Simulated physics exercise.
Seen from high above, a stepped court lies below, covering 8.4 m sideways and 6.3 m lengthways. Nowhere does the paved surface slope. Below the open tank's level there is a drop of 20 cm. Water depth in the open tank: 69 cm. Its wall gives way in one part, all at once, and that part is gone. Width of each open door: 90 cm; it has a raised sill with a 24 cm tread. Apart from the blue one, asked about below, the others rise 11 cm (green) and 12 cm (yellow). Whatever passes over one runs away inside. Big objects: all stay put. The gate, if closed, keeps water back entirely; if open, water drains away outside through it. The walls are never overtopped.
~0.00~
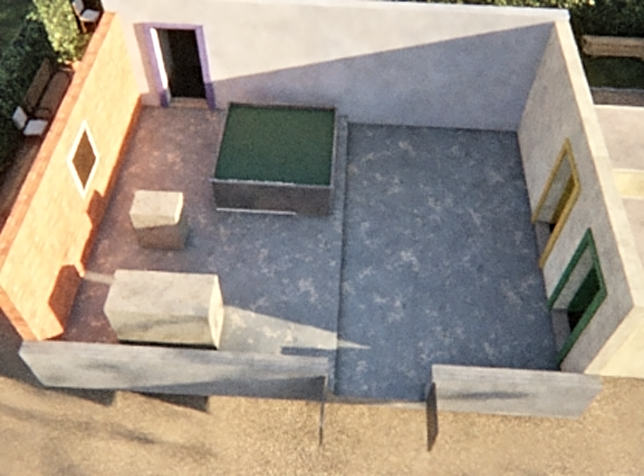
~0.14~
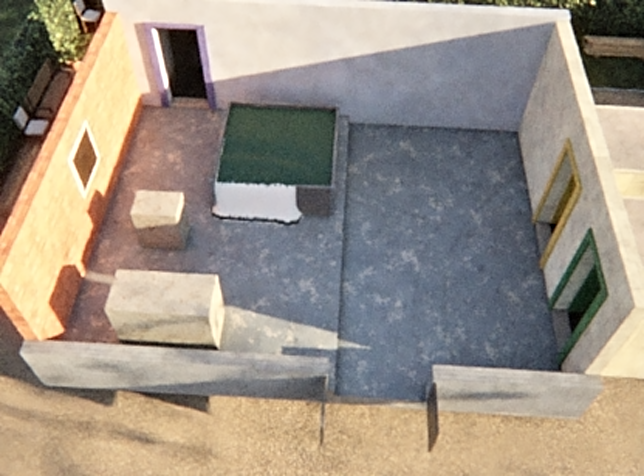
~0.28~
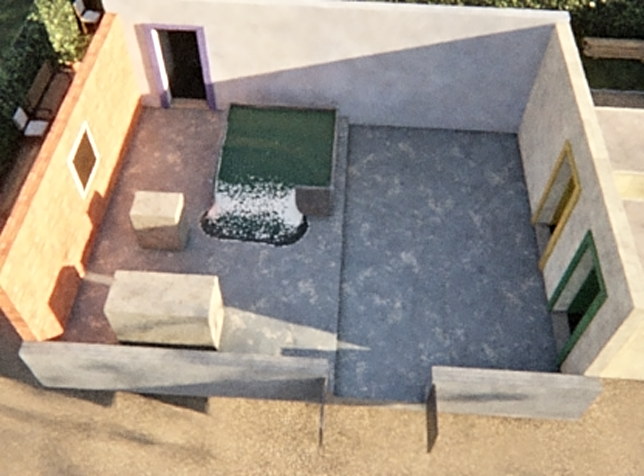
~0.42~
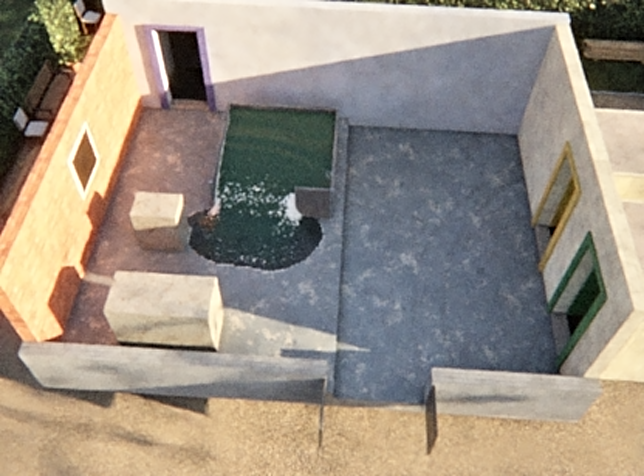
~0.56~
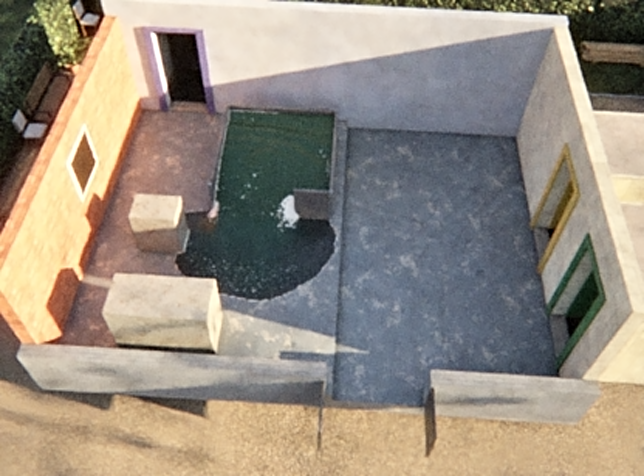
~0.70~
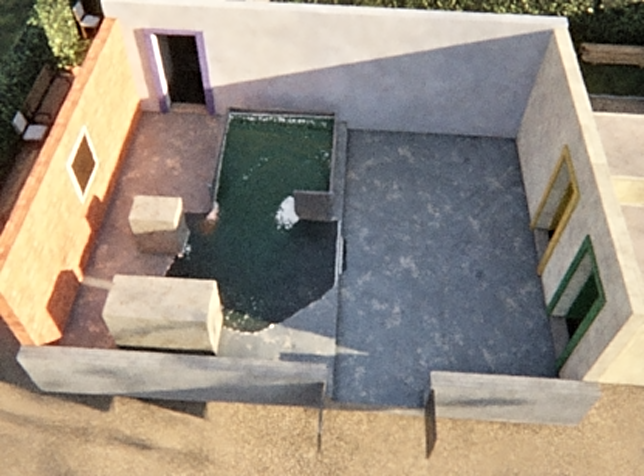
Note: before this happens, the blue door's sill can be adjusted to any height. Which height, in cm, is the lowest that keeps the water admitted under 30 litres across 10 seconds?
Close to 10.5 cm.
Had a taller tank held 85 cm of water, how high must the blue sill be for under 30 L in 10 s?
Roughly 14.0 cm high.
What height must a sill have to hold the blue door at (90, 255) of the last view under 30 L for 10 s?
Something near 15 cm.
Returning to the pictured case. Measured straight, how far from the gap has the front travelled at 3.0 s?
It gets close to 5.8 metres out.
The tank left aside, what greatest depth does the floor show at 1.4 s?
About 42 cm.
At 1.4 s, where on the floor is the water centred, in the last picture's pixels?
The water is centred near (265, 209).
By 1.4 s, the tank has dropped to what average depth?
Around 44 cm deep on average.
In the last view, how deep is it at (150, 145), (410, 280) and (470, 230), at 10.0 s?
Ordered as asked: 10, 2, 3 cm.
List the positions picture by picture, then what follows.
The open tank at (277, 145) is whole and still, 69 cm deep; the blue door at (182, 71) is dry, in the first frame.
The front is at (288, 223), 0.3 m from the gap at (256, 202); 0.3 m2 of floor is wet, 69 cm left at the back, in the second frame.
The gap is at (256, 203), the front 0.7 m out at (247, 239); the back of the open tank holds 69 cm, in the third frame.
Water pours out at (256, 205) and has run 1.3 m, to (266, 268); about 10 cm deep outside, 69 cm at the back, in the fourth frame.
The front is at (254, 297), 1.9 m from the gap at (255, 207); 4.2 m2 of floor is wet, 67 cm left at the back, in the fifth frame.
The front is at (239, 327), 2.5 m from the gap at (255, 209); 6.1 m2 of floor is wet, 59 cm left at the back; 3.0 m in a straight line remain to the blue door at (182, 76), in the sixth frame.
After 1.4 s water covers 25 % of the floor, deepest (42 cm) near (185, 315); it has not reached the blue door.
After 3.0 s water covers 35 % of the floor, deepest (32 cm) near (85, 366); it has not reached the blue door.
After 10.0 s water covers 95 % of the floor, deepest (12 cm) near (399, 136); 10 cm at the blue door, 117 litres in over its 6 cm sill.
At the blue door as built, the water arrived by 4.3 s and peaked near 17 cm at 5.8 s.
With a sill of 9 cm, 51 litres would have come in within the 10 s; with 12.5 cm, 11 litres. So under 30 litres takes about 10.5 cm.
